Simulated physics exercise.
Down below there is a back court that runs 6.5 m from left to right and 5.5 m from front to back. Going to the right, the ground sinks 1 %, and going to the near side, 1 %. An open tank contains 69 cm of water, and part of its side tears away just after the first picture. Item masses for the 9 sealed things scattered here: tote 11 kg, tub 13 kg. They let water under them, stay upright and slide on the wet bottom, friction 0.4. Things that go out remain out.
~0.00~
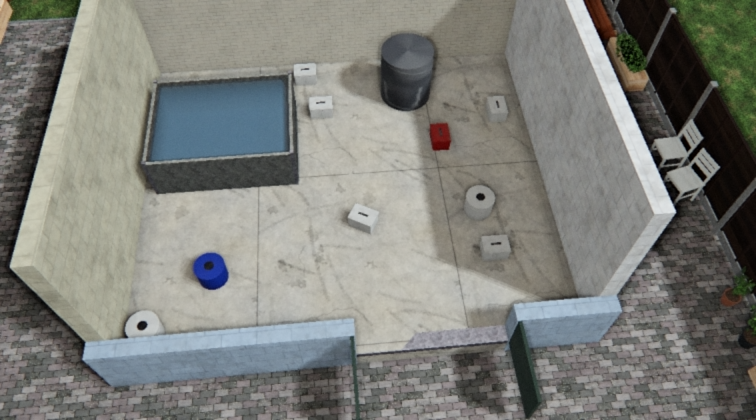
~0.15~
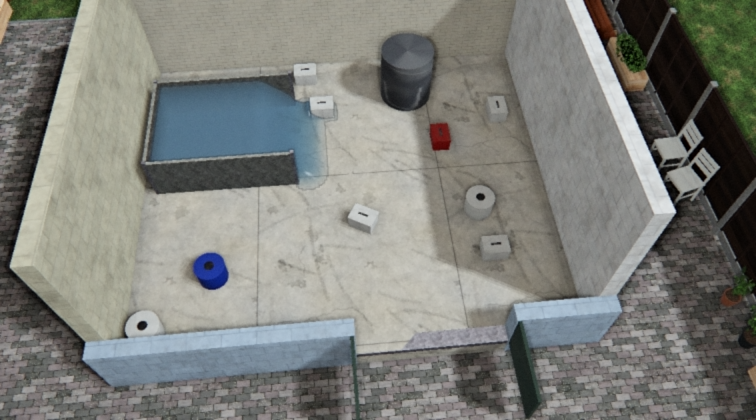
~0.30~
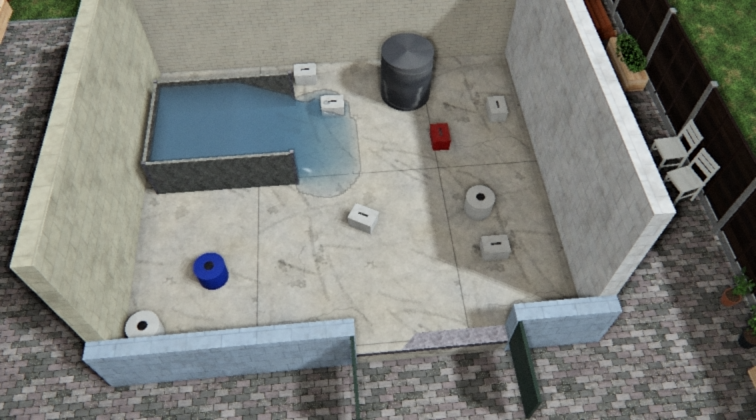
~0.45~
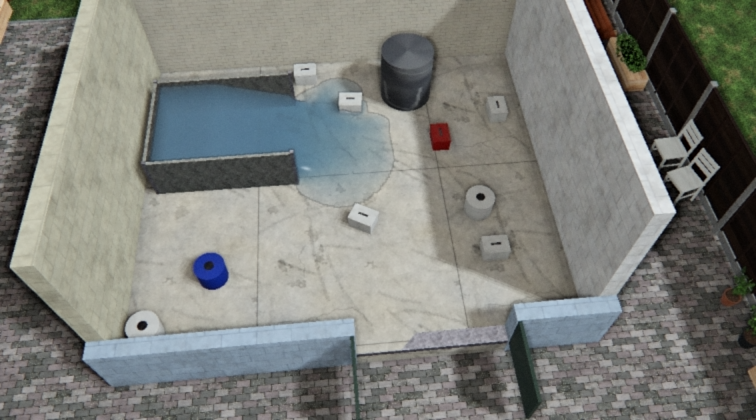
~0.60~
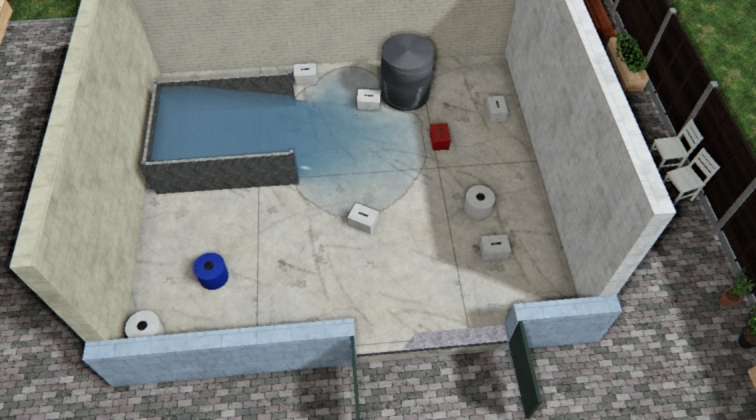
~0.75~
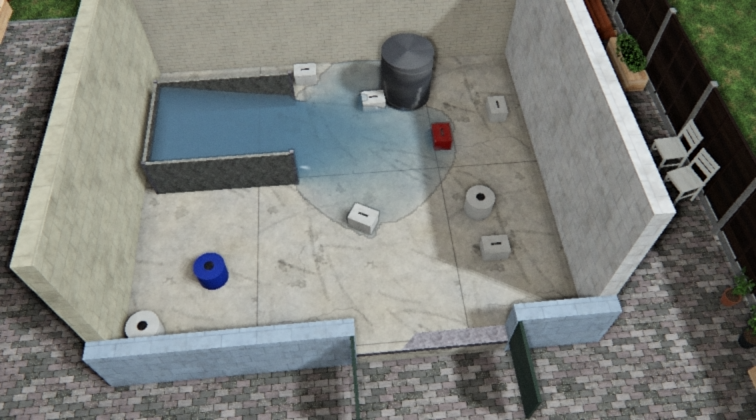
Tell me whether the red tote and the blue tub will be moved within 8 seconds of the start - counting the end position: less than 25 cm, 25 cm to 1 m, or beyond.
Result: Red tote: Swept away; blue tub: Almost still.
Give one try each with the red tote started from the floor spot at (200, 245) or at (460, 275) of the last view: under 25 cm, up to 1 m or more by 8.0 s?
Spot one - it barely budges; spot two - it is swept away.
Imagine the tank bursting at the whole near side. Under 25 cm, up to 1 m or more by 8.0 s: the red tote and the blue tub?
First the red tote: It holds steady; as for the blue tub, it is carried a long way.
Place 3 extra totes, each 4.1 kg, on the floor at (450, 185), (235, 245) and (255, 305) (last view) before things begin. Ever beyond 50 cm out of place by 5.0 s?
In the order listed: Across the line; behind the line; behind the line.
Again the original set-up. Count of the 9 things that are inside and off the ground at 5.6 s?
Then: 3.
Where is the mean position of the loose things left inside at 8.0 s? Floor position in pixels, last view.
Centred roughly on (323, 223).
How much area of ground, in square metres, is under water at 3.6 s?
Somewhere around 27 m2, roughly.
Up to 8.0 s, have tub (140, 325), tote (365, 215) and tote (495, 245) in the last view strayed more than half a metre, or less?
First one went too far, second one stayed inside, third one went too far.
After 1.6 s the red tote is near (526, 135), 1.5 m from its start, afloat; the blue tub is near (209, 266), 0.0 m from its start, aground; 0 of 9 are out; 2 afloat.
After 3.6 s the red tote is near (536, 187), 1.9 m from its start, afloat; the blue tub is near (209, 266), 0.0 m from its start, aground; 0 of 9 are out; 5 afloat.
After 5.6 s the red tote is near (539, 268), 2.9 m from its start, afloat; the blue tub is near (209, 266), 0.0 m from its start, aground; 0 of 9 are out; 3 afloat.
After 8.0 s the red tote has gone out; the blue tub is near (207, 266), 0.0 m from its start, aground; 1 of 9 are out; 1 afloat.
